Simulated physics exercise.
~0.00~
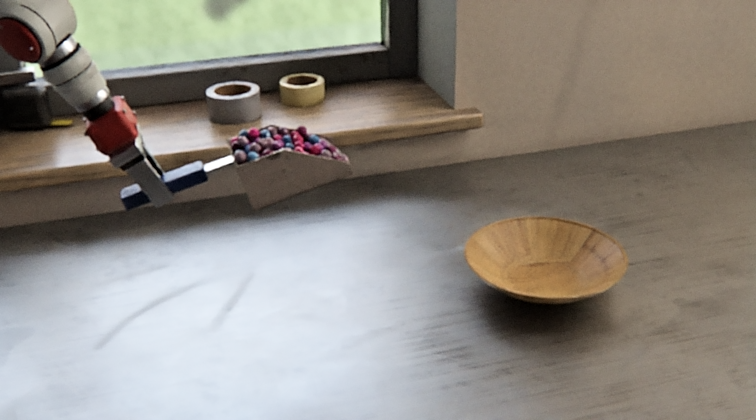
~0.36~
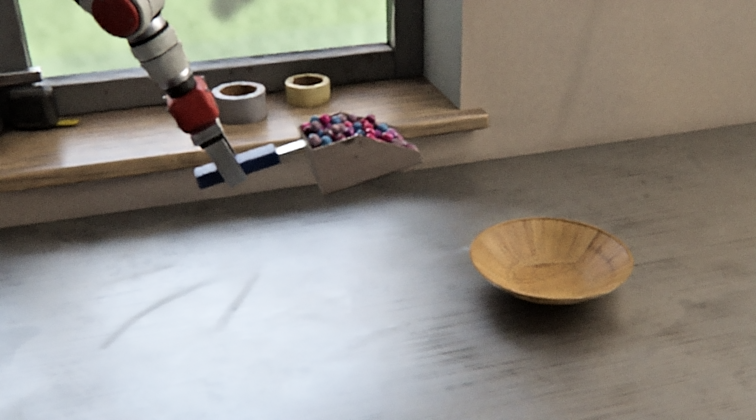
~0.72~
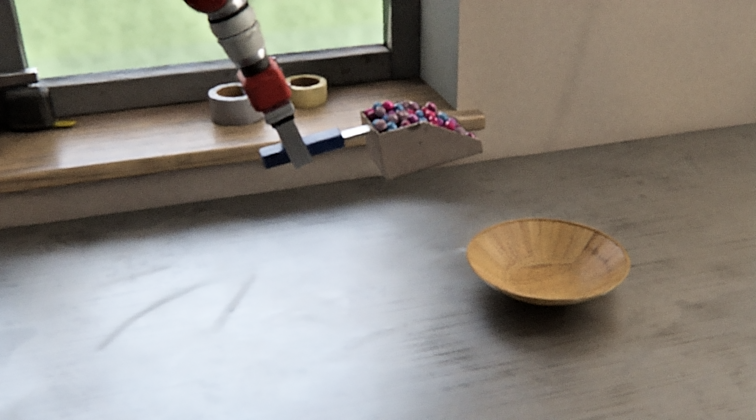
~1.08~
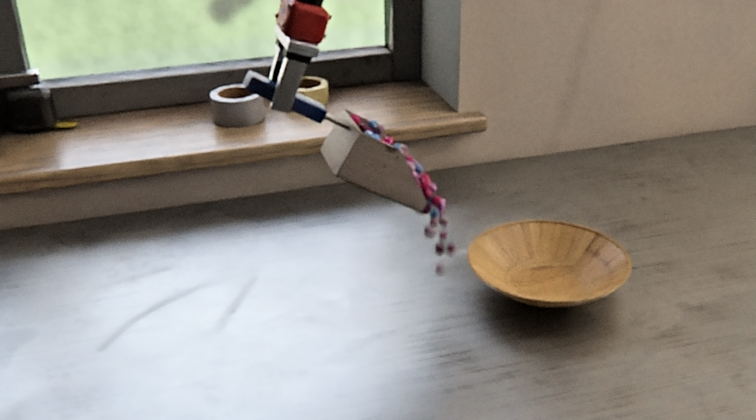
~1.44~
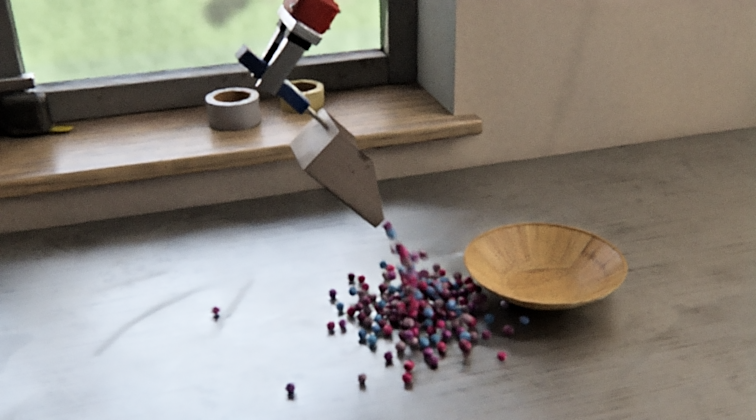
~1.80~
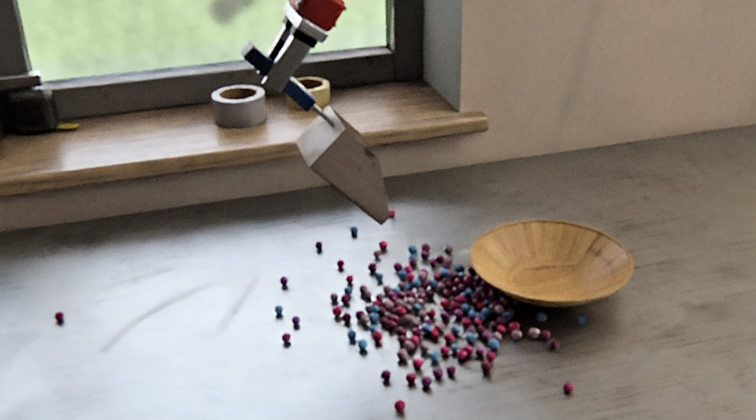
On a gray table beside a window, a robot arm carried a scoop heaped with small red, blue and purple balls to the right, then drew back slightly and tipped it, spilling them across the tabletop beside a wooden bowl that stayed empty.
